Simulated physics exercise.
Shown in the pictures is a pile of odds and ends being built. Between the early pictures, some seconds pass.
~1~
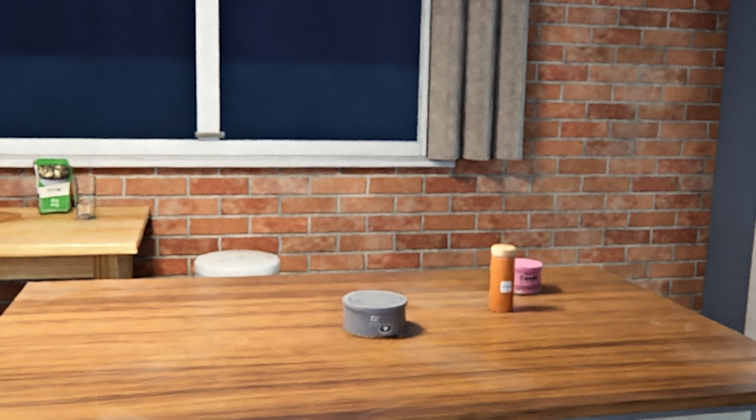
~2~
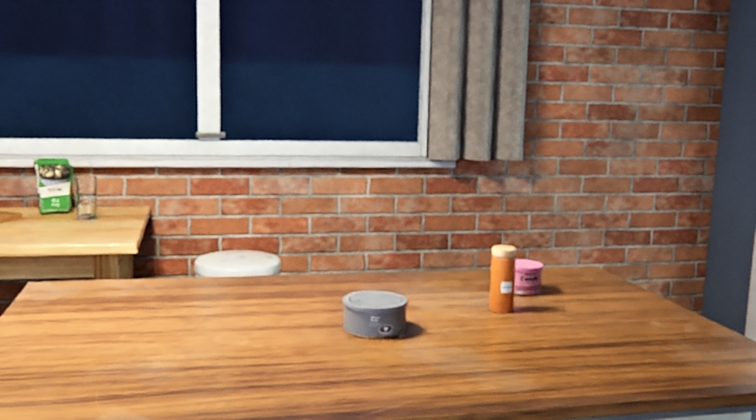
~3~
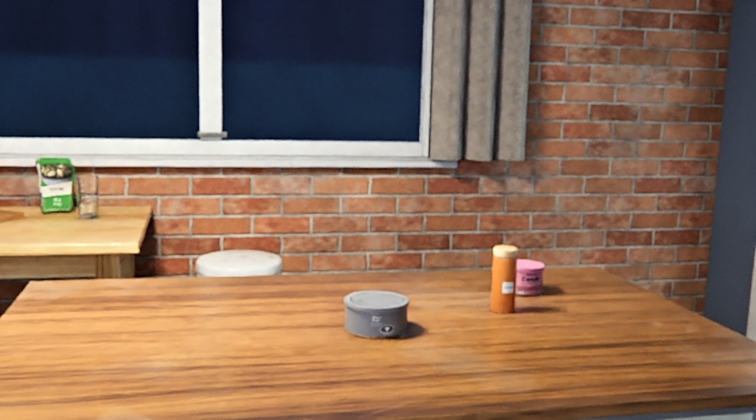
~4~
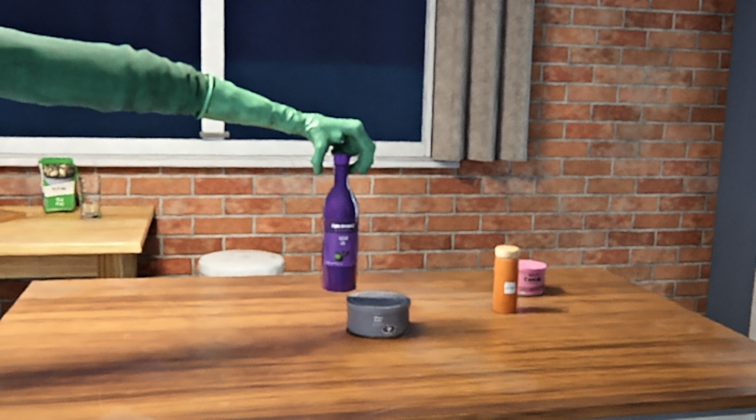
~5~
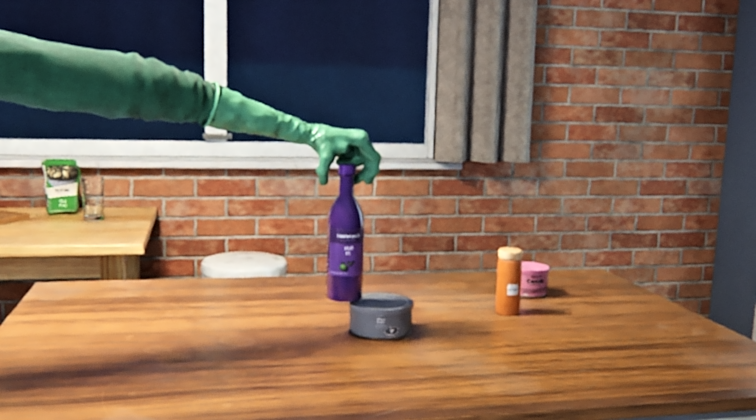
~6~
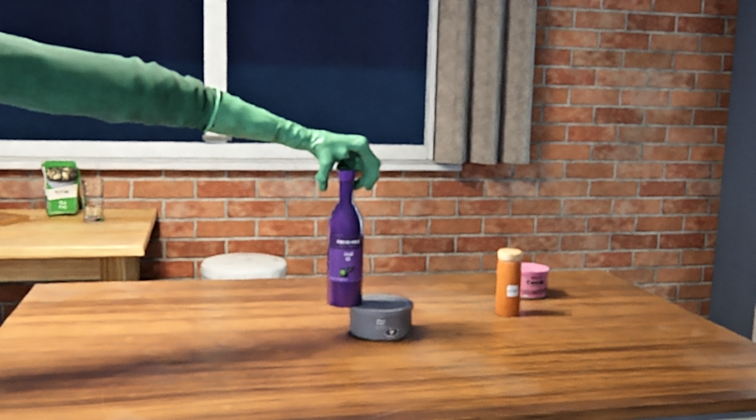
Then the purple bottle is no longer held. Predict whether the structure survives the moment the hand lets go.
The structure falls down.
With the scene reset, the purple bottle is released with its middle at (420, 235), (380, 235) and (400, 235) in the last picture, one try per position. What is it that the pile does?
The pile collapses in the first case, remains standing in the second case and remains standing in the third case.
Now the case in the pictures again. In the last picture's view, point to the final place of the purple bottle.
The object ends up somewhere around (262, 319).
Then, 0.50 s after the last picture, purple bottle now fallen.
Then, 0.60 s after the last picture, things are still on the move.
At rest, fallen, purple bottle; the other 3 in place. Seen from the same camera at the end, purple bottle near (262, 319). The pile loses its balance.
